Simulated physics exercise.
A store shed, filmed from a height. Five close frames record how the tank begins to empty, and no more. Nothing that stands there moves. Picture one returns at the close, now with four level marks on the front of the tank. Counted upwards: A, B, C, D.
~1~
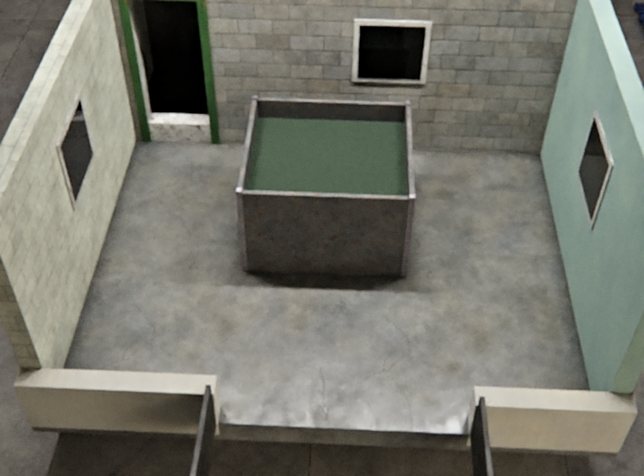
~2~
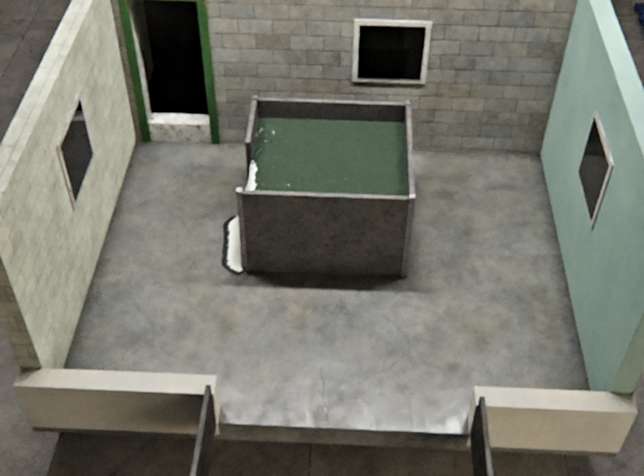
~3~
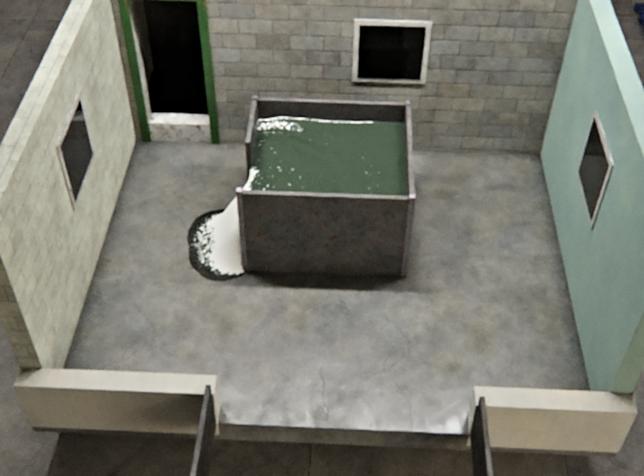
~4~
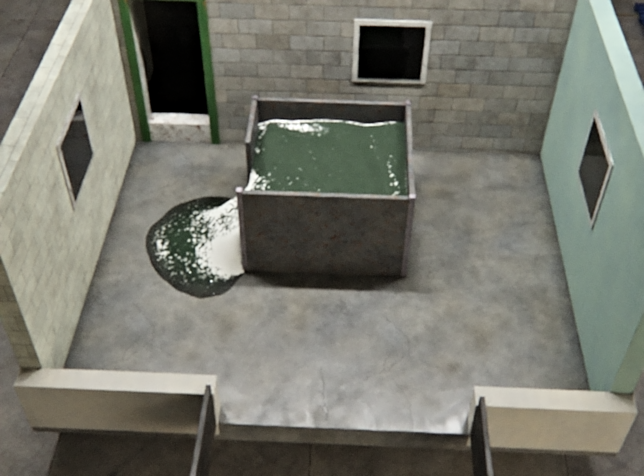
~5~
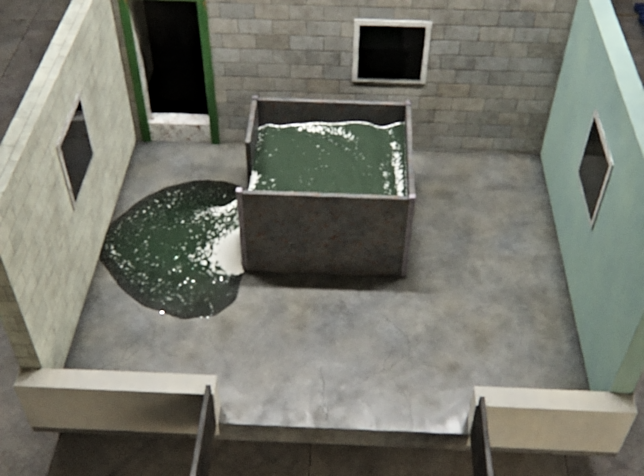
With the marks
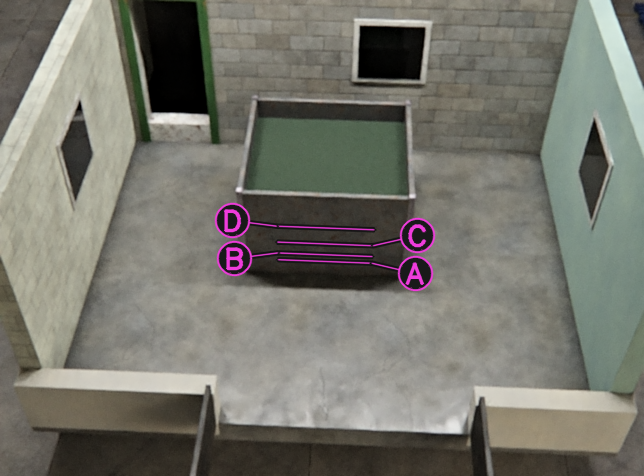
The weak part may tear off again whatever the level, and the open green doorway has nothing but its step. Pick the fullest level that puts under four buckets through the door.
That is line D.
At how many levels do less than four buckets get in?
All four.
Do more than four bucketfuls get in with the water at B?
No.
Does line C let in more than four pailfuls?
No, that is safe.
On the marked copy, A at (324, 261); B at (325, 254); C at (325, 243); D at (325, 227); from the bottom up A, B, C, D.
With A, nothing gets over.
With B, nothing gets over.
With C, nothing gets over.
With D, a splash gets over, under a bucket.
